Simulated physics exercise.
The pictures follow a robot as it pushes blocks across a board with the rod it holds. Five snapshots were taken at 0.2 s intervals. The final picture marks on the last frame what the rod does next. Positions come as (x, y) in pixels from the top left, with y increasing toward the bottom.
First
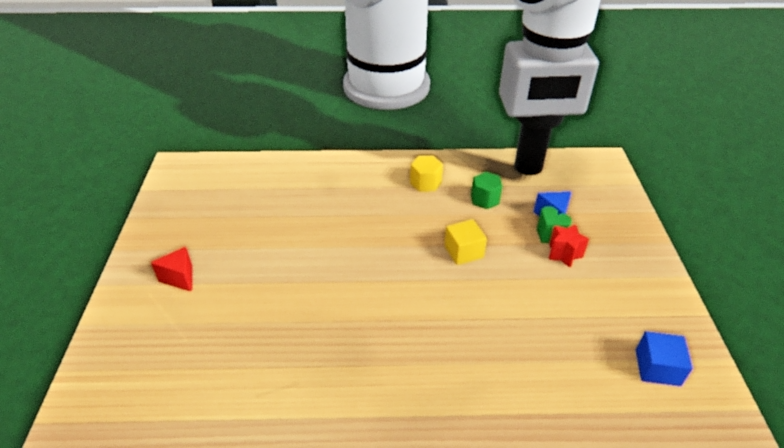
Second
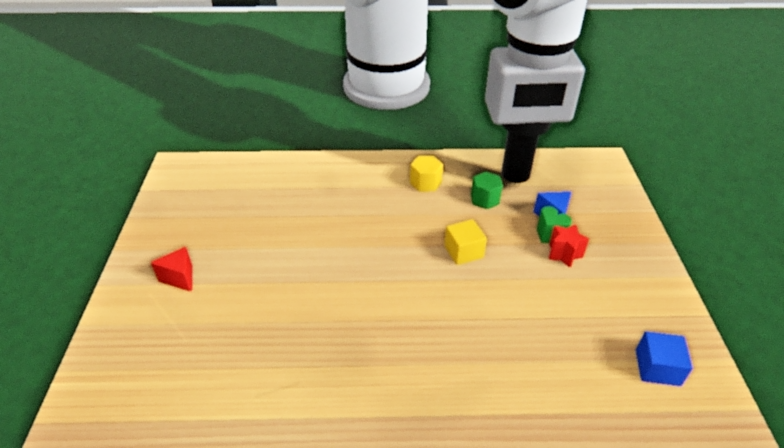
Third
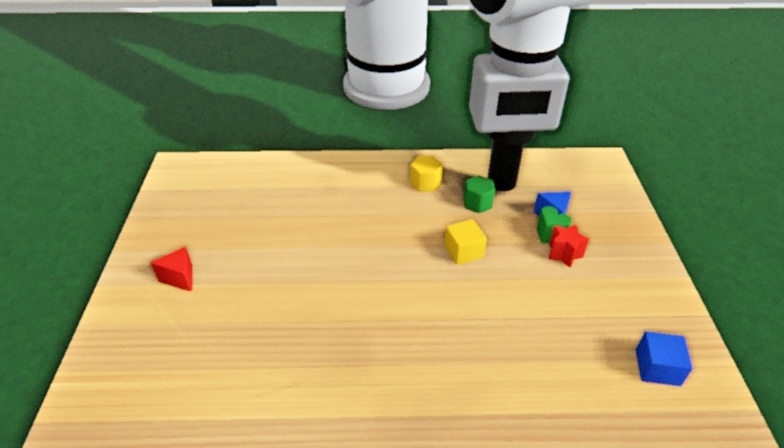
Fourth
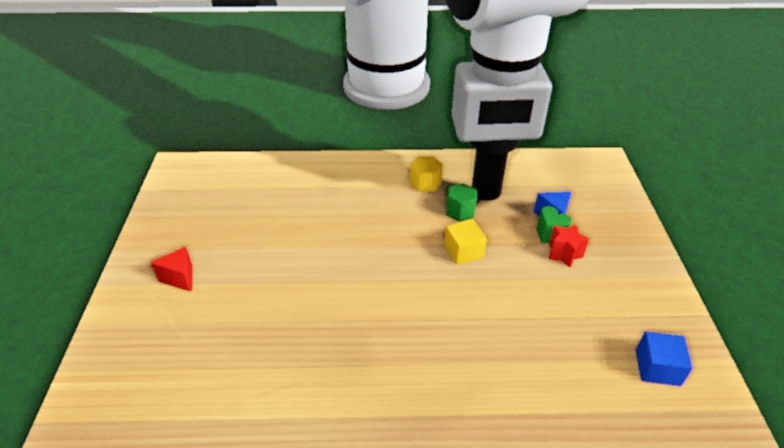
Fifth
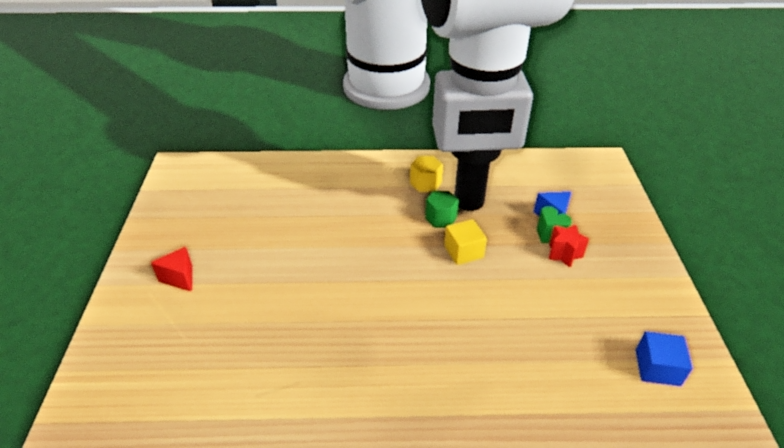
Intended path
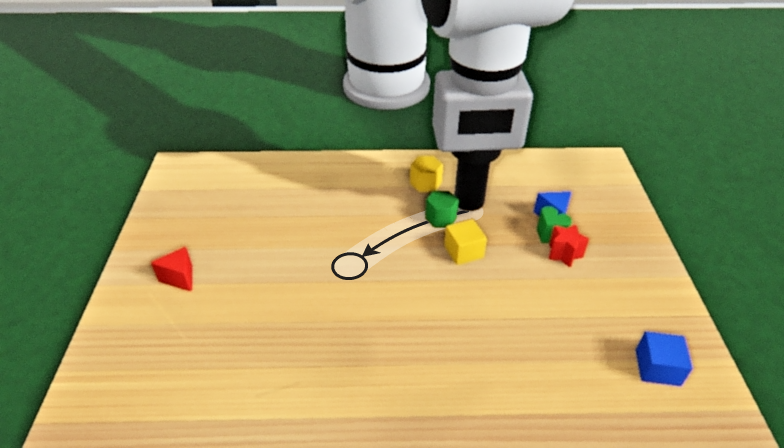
In this clip, a robot arm with a black rod moves left and toward the viewer over a wooden board of colored blocks, pushing the green hexagon leftward between the yellow hexagon and yellow cube while the other blocks stay put.
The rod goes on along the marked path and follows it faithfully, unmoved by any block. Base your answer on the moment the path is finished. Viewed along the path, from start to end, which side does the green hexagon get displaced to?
The shift is to the right of that direction.
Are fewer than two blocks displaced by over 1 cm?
The answer is yes.
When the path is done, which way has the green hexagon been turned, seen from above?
Prediction: Clockwise.
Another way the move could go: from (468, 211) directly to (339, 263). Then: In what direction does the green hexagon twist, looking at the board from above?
The answer is clockwise.
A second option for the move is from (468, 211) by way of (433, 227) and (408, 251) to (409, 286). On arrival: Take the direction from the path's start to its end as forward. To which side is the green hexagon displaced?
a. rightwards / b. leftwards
Letter a.
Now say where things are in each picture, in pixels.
Rod tip (528, 167); block tops, green hexagon (488, 180); yellow square (466, 232), in the first picture.
Rod (516, 175); blocks unchanged, in the second picture.
Rod (502, 183); green hexagon (480, 184), in the third picture.
Rod (486, 192); green hexagon (463, 192), in the fourth picture.
Rod (469, 201); green hexagon (442, 199); yellow square (466, 232), in the fifth picture.
Path on the board, from (468, 211) via (426, 223) and (386, 241), ending at (350, 266).
The first path, step by step. One third of the way, rod (426, 213); green hexagon (397, 208), turned 20° clockwise.
Two thirds of the way, rod (386, 231); green hexagon (353, 219), turned 55° clockwise.
At the end, rod (349, 256); green hexagon (334, 224), turned 120° clockwise; yellow square in place.
